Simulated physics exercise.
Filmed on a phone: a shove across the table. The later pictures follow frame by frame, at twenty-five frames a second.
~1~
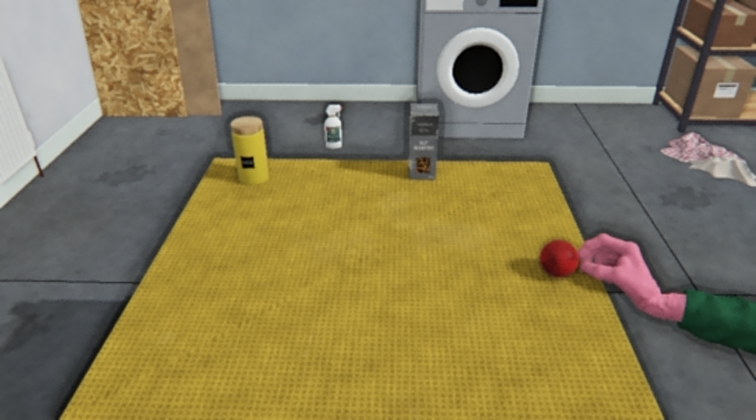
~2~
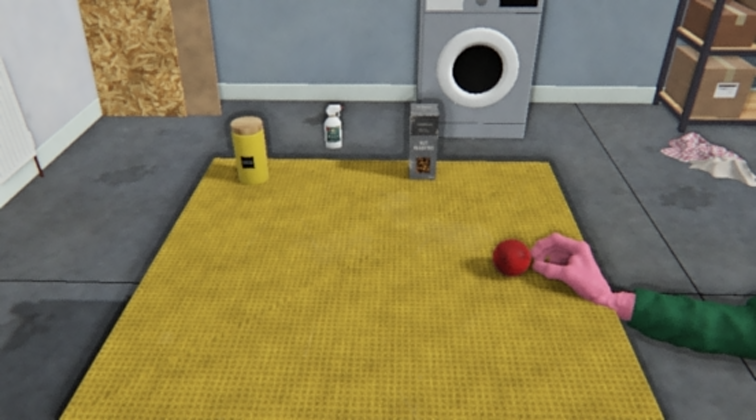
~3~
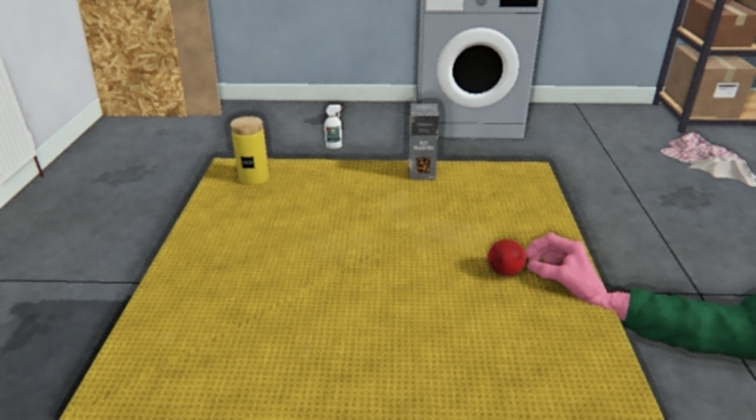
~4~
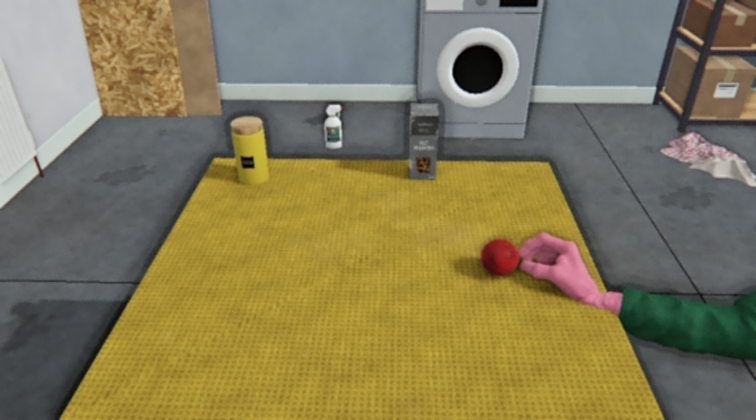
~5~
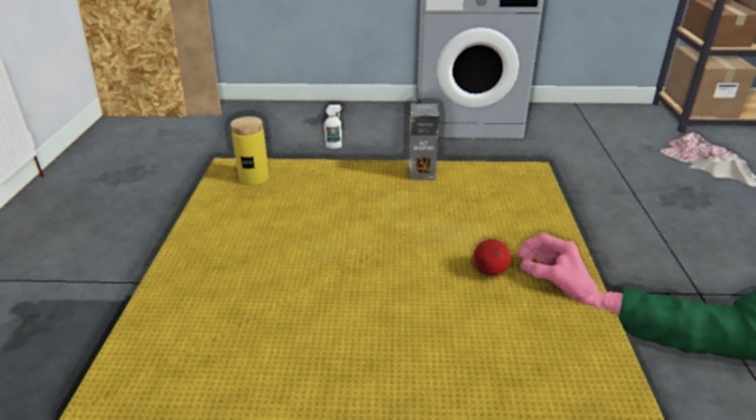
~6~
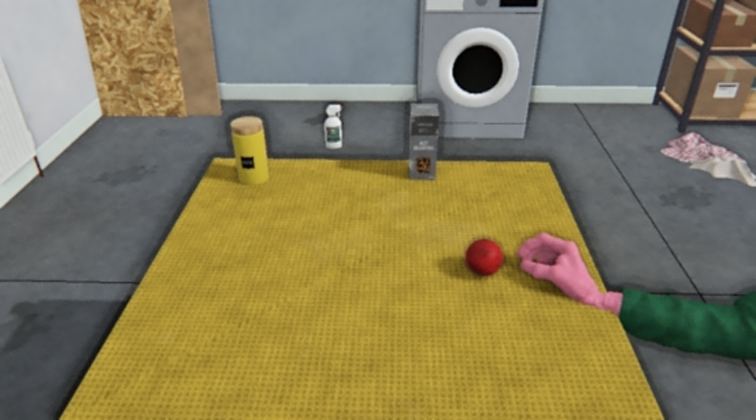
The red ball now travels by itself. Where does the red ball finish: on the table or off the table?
The red ball remains on top.
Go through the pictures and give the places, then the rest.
The first picture shows under the hand; red ball (559, 259).
The second picture shows under the hand; red ball (511, 258).
The third picture shows under the hand; red ball (506, 258).
The fourth picture shows red ball (499, 258).
The fifth picture shows red ball (491, 258).
The sixth picture shows red ball (484, 257) displaced a little.
Then, 0.20 s past the last view, red ball displaced about its own width near (450, 257).
Then, 0.50 s past the last view, red ball displaced well along near (414, 256).
Finally, moved from the start, red ball. Final places as the last picture's camera would see them, red ball near (388, 256).
